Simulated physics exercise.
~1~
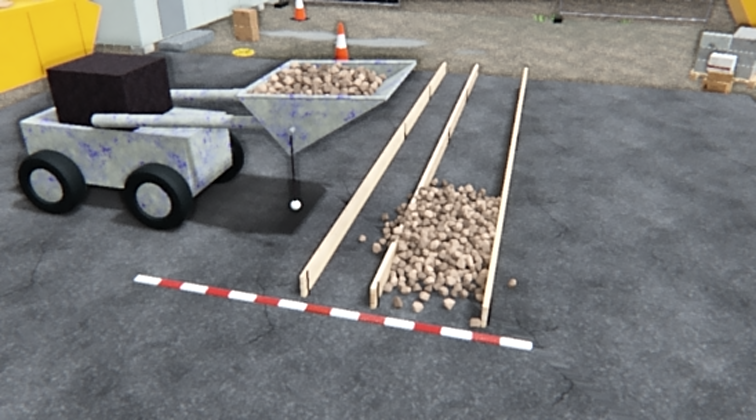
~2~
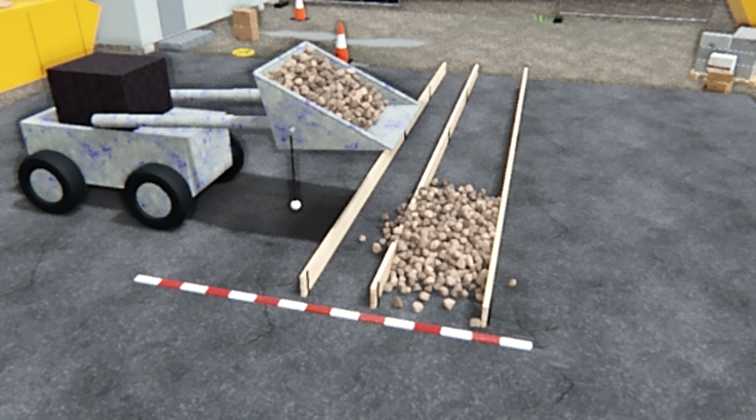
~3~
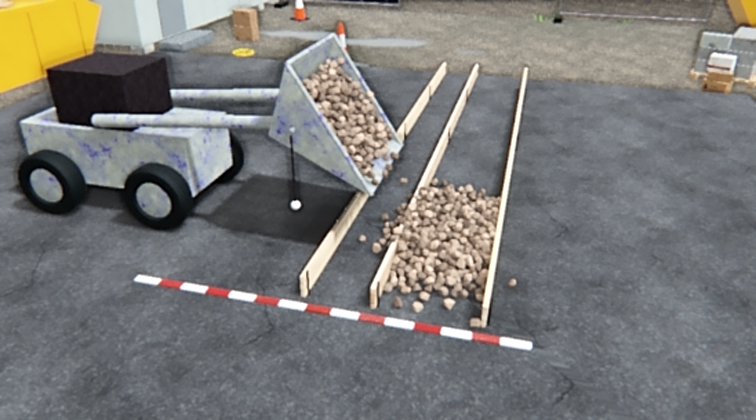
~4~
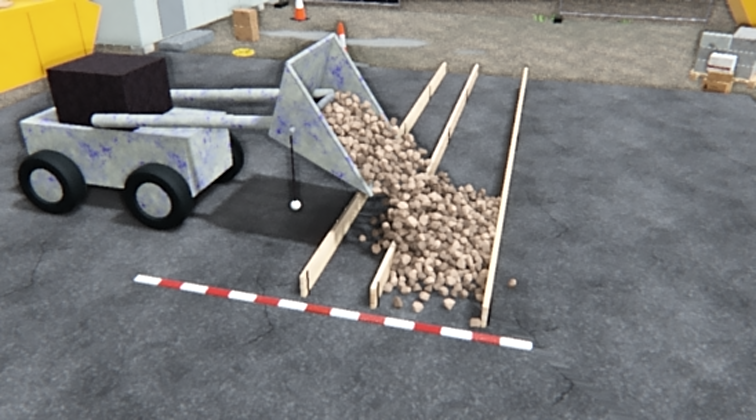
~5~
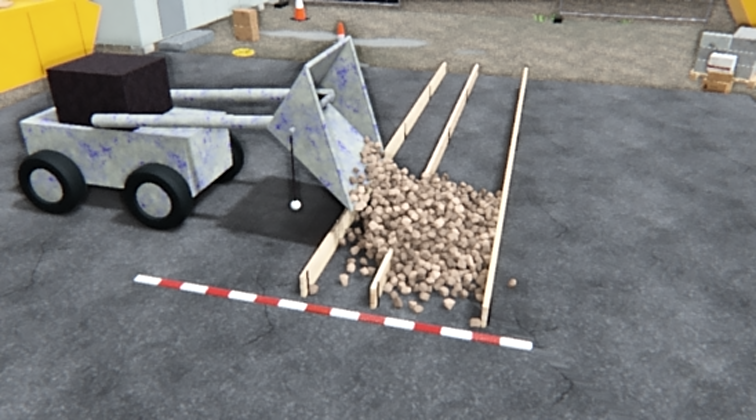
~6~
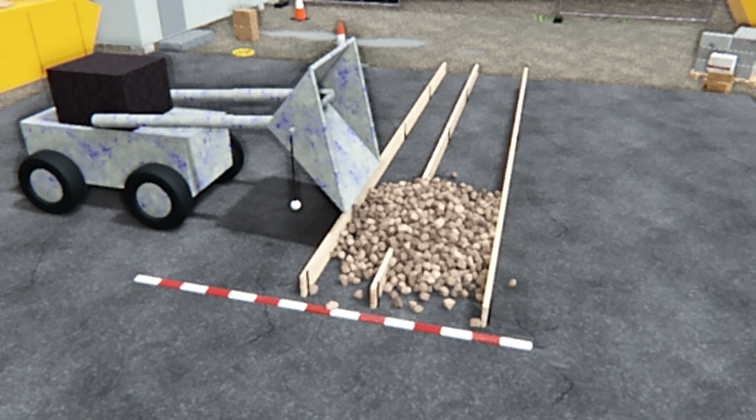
A wheeled loader tipped its raised bucket of brown stones steadily to the right, and they slid out over the wooden boards onto a pile already lying there, leaving the bucket empty and the stones spread across both lanes between the boards.
